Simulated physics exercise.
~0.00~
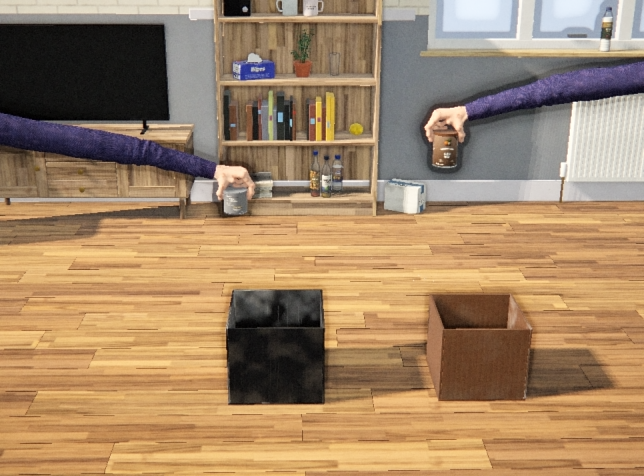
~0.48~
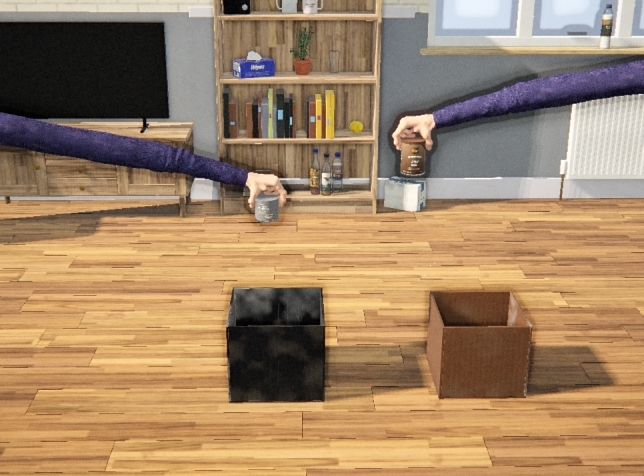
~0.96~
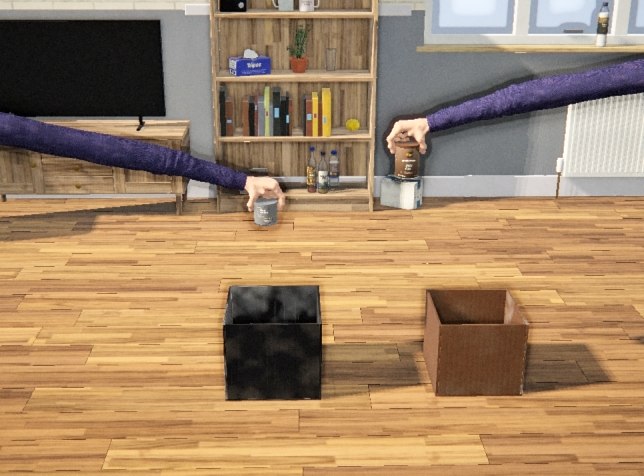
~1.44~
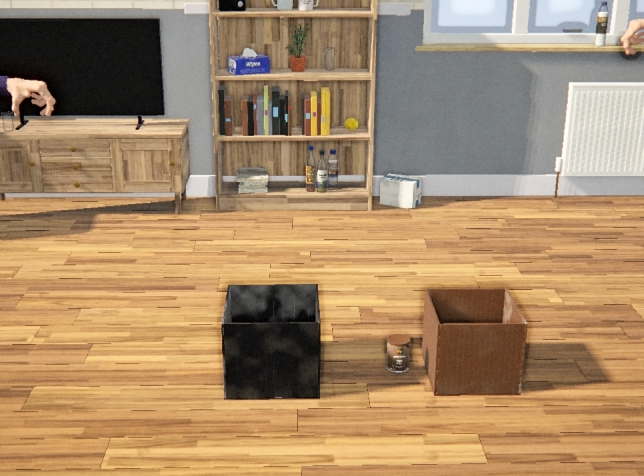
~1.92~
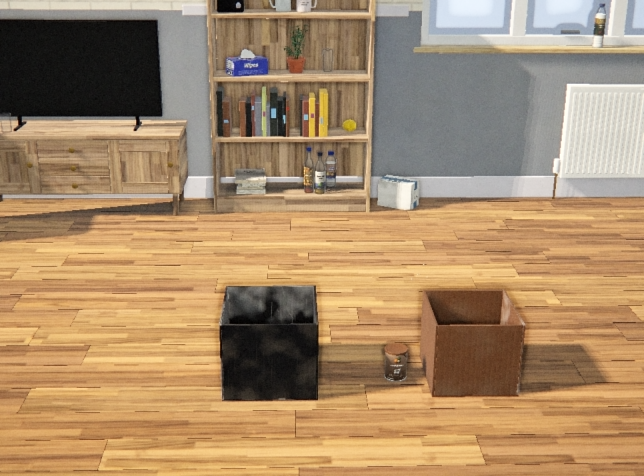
A living room with a plank floor is seen from the front by a slightly swaying camera, with a bookshelf, a television and a radiator along the back wall. A black crate stands left of centre on the floor and a brown basket to its right. Two purple-sleeved arms reach in from either side, the left hand holding a grey tin and the right a brown one, and move them inward. Both hands let go and draw back out of view. The grey tin drops into the black crate, while the brown tin misses and ends upright on the floor between the containers.
